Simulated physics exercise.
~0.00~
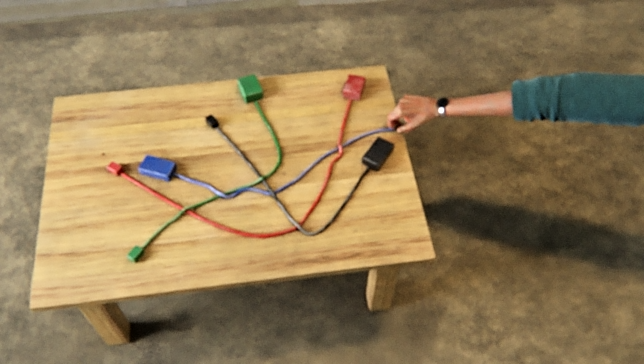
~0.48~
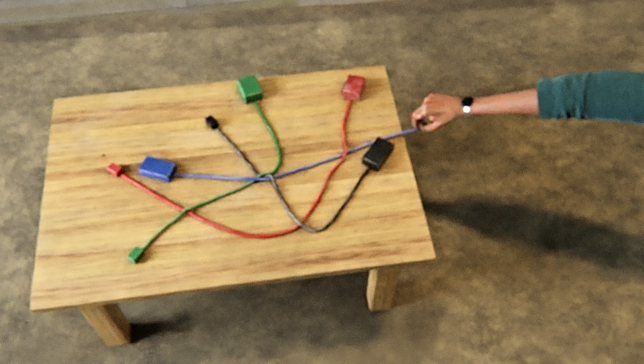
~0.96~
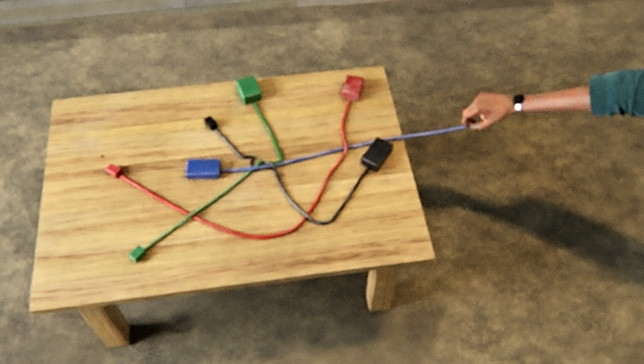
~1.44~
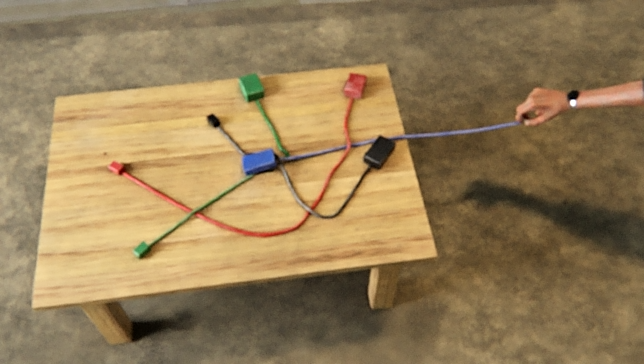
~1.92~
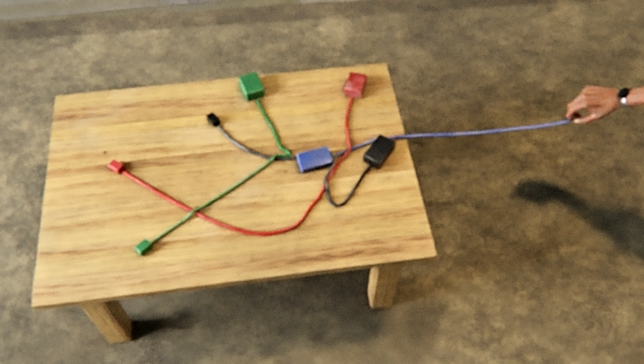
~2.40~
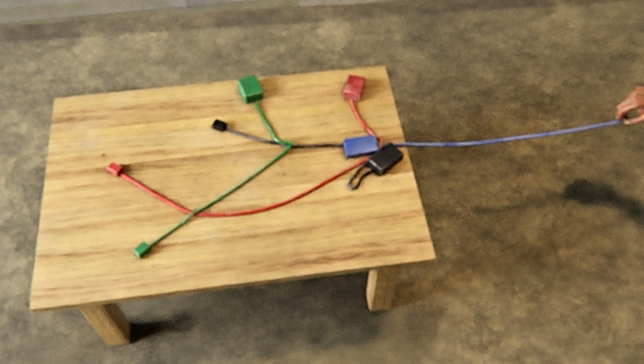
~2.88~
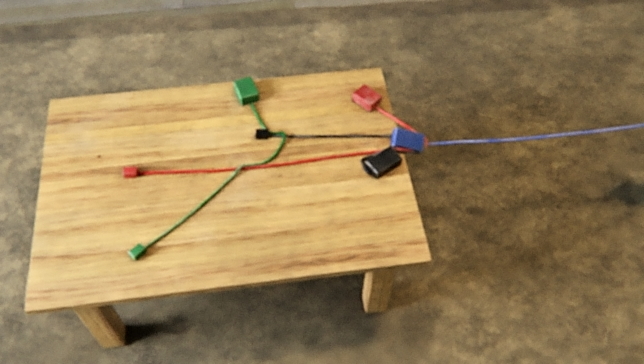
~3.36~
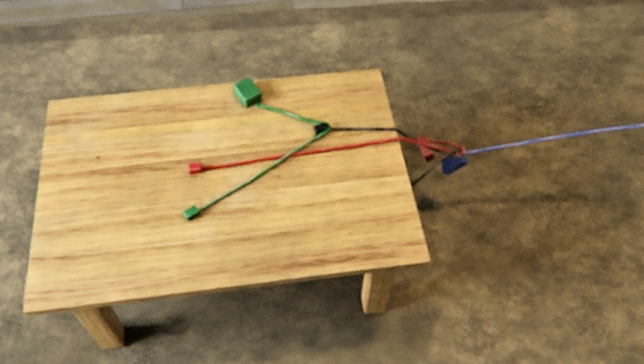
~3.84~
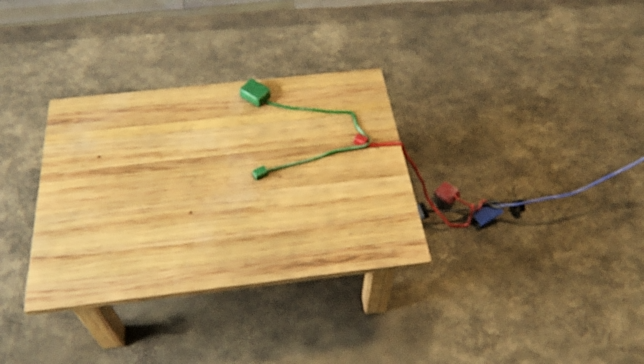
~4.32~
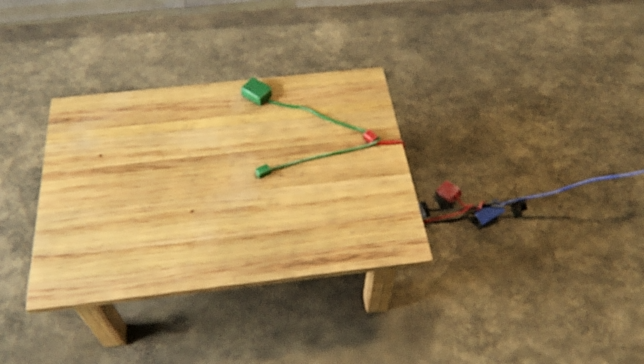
On a wooden table with four tangled cables, a hand pulls the blue lead off to the right, dragging its charger and then the red and black ones over the edge, while the green charger stays on top with its plug dragged rightward and the red plug near the edge.
